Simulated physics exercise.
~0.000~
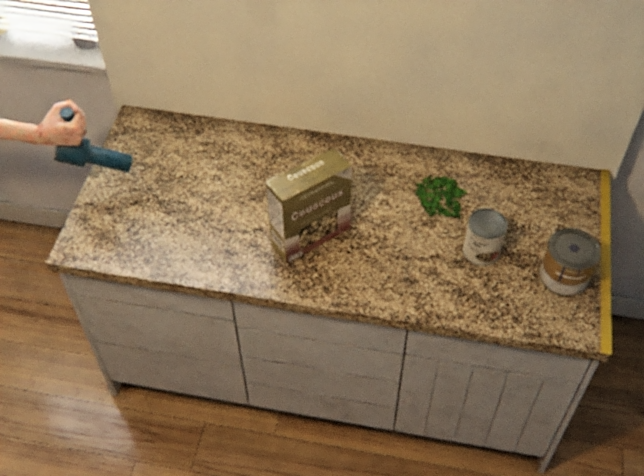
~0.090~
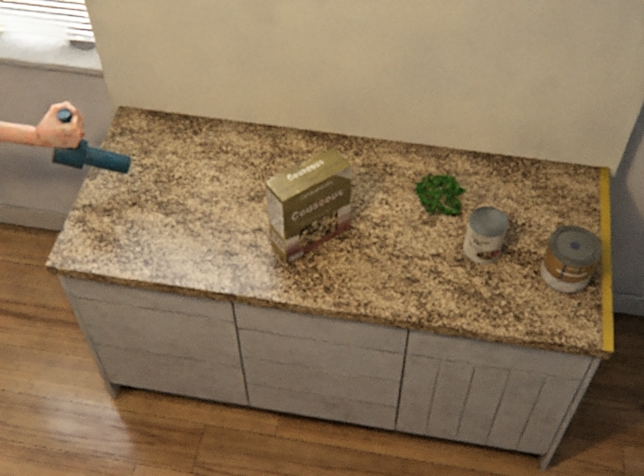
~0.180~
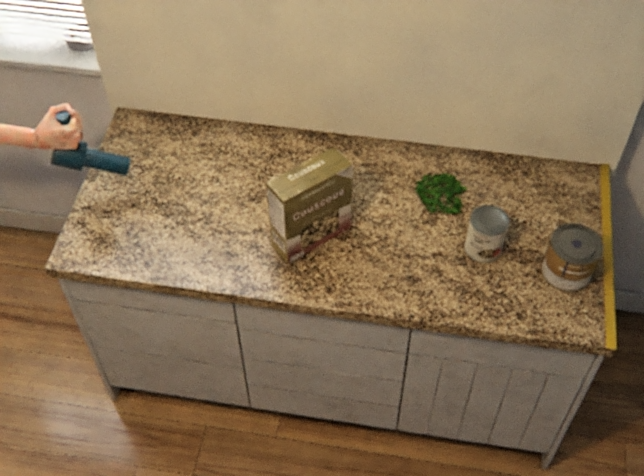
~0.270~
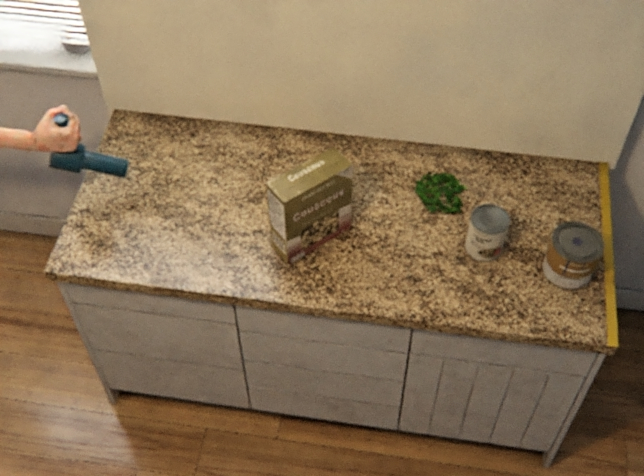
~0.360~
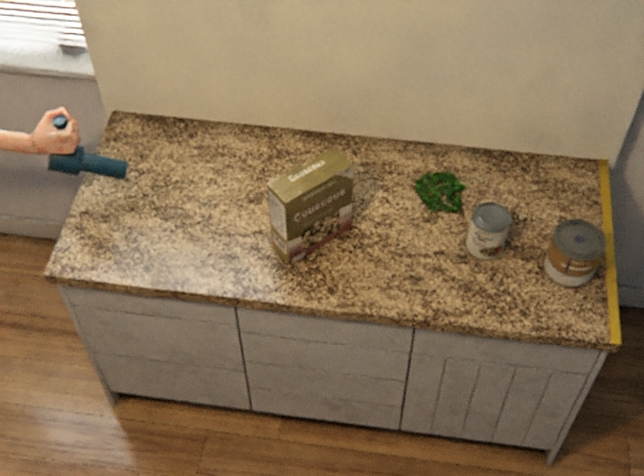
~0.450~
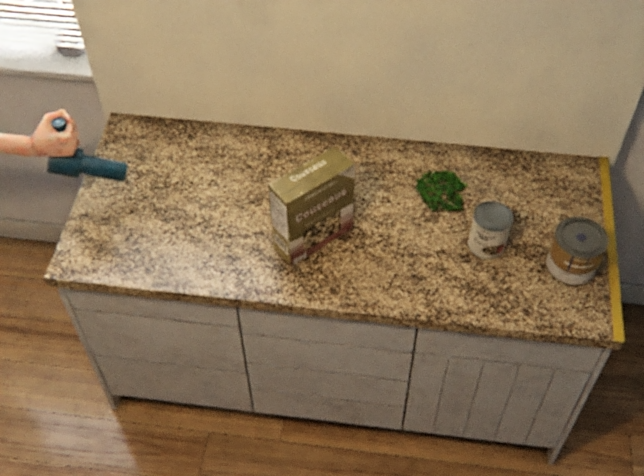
A hand holds a teal hair dryer beside a speckled counter while the green flakes, carton and tins stay still.
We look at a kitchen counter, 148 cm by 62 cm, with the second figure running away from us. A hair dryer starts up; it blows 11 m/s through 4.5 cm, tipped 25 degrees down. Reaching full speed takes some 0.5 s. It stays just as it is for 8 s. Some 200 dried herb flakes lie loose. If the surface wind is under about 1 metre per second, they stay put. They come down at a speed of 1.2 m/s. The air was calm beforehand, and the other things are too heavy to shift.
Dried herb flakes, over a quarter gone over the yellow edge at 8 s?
I'm expecting the count past that edge to surpass a quarter.
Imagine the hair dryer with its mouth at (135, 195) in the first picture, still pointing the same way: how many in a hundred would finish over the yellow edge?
Then the share would be close to 100 percent.
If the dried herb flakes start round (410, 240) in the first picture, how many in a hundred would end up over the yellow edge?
That comes to some 30 in a hundred.
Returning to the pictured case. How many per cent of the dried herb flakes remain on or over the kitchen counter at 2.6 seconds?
It should be roughly 0 % by then.
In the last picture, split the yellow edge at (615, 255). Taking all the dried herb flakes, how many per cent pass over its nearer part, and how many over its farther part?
Some 0 % go over the nearer part and around 100 % over the farther part.
After 1.6 s, 12 % are on the move or not yet settled, 94 % are over the yellow edge.
After 2.6 s, 2 % are on the move or not yet settled, 100 % are over the yellow edge.
After 4.4 s, 0 % are on the move or not yet settled, 100 % are over the yellow edge.
After 8.0 s, at the end, 100 % are over the yellow edge.
